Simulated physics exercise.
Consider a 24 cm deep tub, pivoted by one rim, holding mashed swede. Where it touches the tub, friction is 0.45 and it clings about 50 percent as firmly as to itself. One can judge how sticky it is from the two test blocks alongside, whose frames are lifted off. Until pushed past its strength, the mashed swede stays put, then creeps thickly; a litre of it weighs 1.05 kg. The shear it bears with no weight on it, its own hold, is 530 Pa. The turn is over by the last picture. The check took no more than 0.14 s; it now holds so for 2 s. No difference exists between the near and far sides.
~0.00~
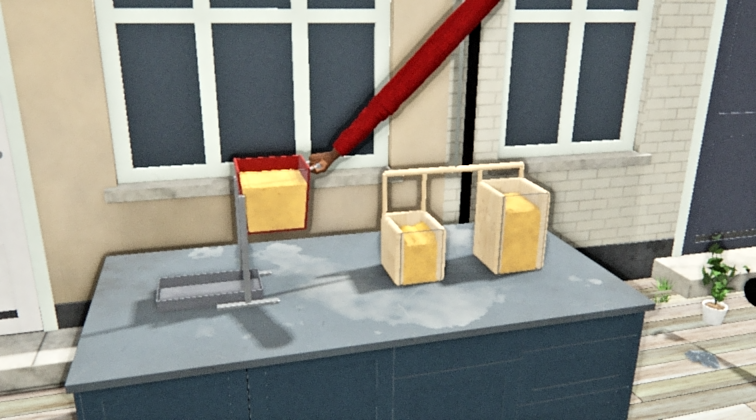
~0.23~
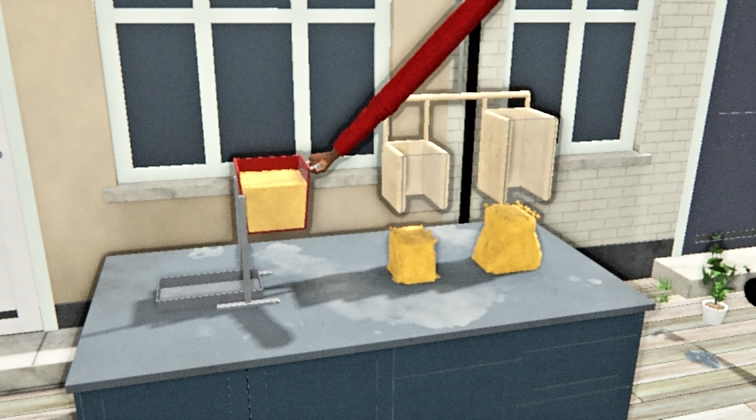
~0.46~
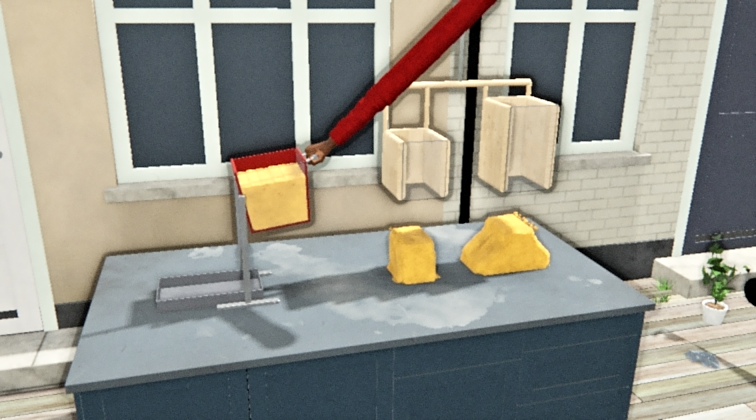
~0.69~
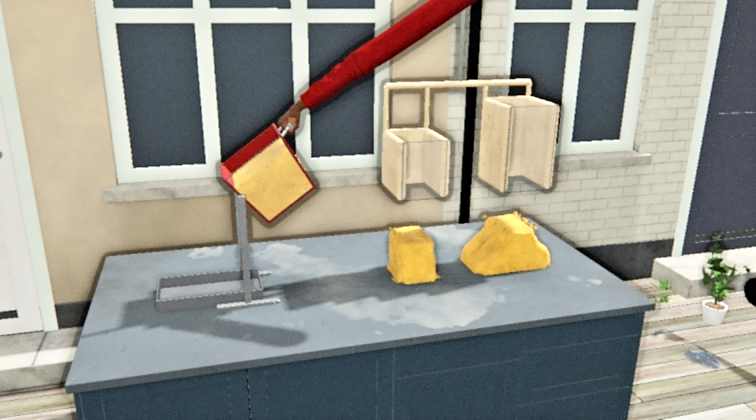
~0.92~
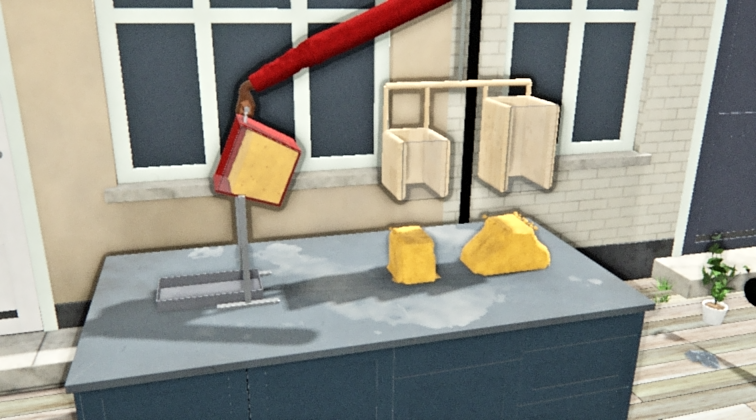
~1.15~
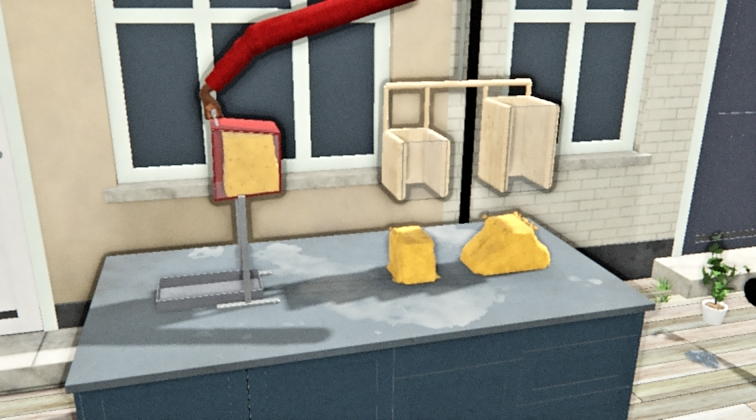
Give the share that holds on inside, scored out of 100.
About 65 per cent.
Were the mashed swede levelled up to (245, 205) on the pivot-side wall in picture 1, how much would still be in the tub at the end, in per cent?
Then about 100 %.
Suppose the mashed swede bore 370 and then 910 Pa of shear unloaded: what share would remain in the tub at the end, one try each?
The answers, in order, are 50 % and 100 %.
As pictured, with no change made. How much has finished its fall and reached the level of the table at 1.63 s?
By then close to 0 % is down.
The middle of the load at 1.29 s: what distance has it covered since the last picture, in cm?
Shift: Some 3 cm.
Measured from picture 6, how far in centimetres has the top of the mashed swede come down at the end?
10 cm.
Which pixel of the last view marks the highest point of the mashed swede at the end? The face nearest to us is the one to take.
About (259, 163).
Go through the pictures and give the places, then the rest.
The first frame shows handle-side rim at (308, 169), tilt 0 degrees; crest of the mashed swede at (300, 184); block heights 19 cm, 30 cm (left to right).
The second frame shows handle-side rim at (308, 169), tilt 0 degrees; crest of the mashed swede at (300, 184); block heights 19 cm, 26 cm (left to right).
The third frame shows handle-side rim at (304, 161), tilt 7 degrees; crest of the mashed swede at (300, 177); block heights 19 cm, 20 cm (left to right).
The fourth frame shows handle-side rim at (279, 136), tilt 36 degrees; crest of the mashed swede at (285, 152); block heights 19 cm, 20 cm (left to right).
The fifth frame shows handle-side rim at (240, 126), tilt 67 degrees; crest of the mashed swede at (255, 135); block heights 19 cm, 20 cm (left to right).
The sixth frame shows handle-side rim at (212, 131), tilt 88 degrees; crest of the mashed swede at (228, 137); block heights 19 cm, 20 cm (left to right).
After 1.29 s, the tub is at 88 degrees and holds 100 %.
After 1.46 s, the tub is at 88 degrees and holds 88 %.
After 1.63 s, the tub is at 88 degrees and holds 75 %.
After 1.80 s, the tub is at 88 degrees and holds 66 %.
After 3.15 s, the tub is at 88 degrees and holds 65 %.
